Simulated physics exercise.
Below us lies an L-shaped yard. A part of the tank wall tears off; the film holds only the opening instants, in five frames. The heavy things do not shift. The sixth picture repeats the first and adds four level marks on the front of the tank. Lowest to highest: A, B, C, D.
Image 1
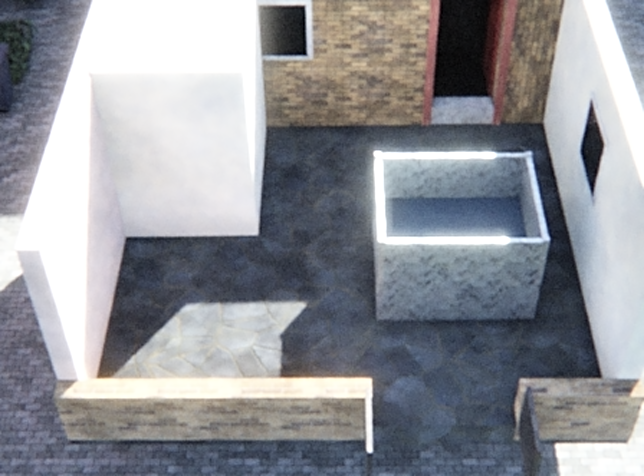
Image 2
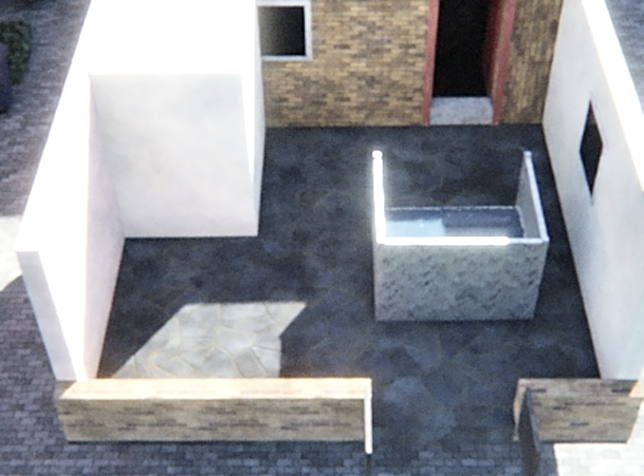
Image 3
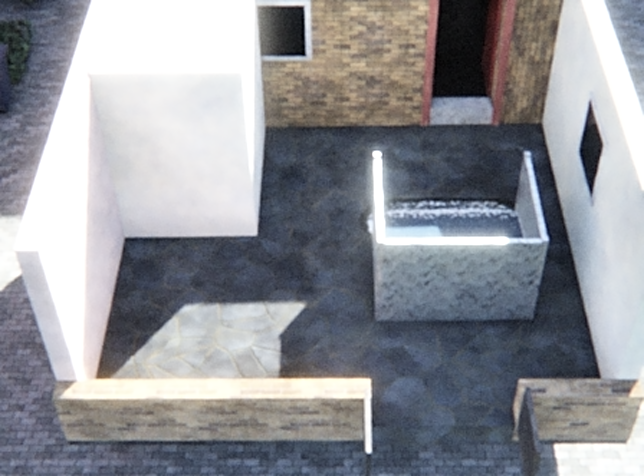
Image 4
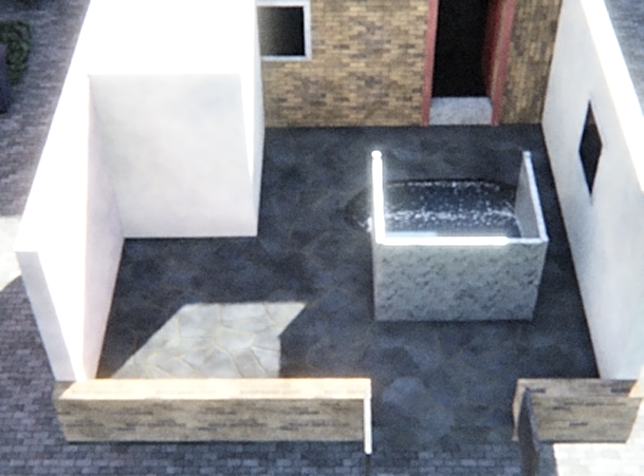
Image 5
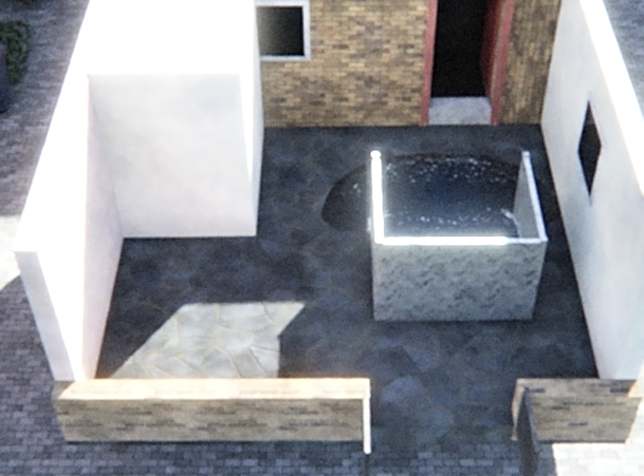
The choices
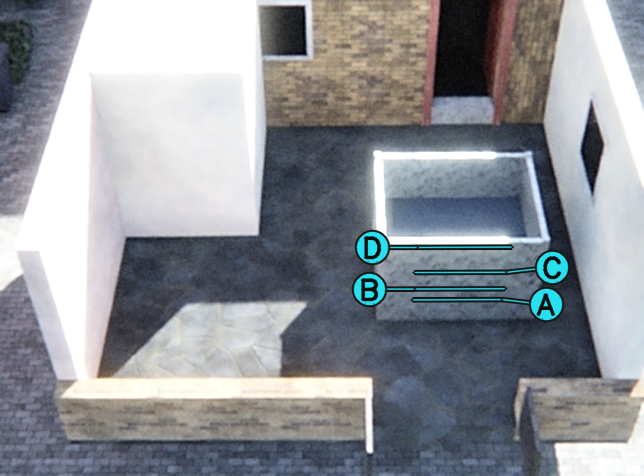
Walled yard seen from above, the back wall of a stone water tank vanishing and dark water spreading across the paving behind.
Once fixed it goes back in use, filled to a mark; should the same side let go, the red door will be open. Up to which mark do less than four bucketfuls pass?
Go for B.
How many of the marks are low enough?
Two.
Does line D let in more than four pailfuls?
Yes, that goes wrong.
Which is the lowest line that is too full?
That is line C.
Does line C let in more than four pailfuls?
Yes, that goes wrong.
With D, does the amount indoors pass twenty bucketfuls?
Yes, it does.
On the marked copy, A at (457, 299); B at (459, 288); C at (461, 272); D at (464, 247); from the bottom up A, B, C, D.
With A, nothing gets over.
With B, a splash gets over, under a bucket.
With C, about 10 bucketfuls get in.
With D, dozens of bucketfuls pour in.
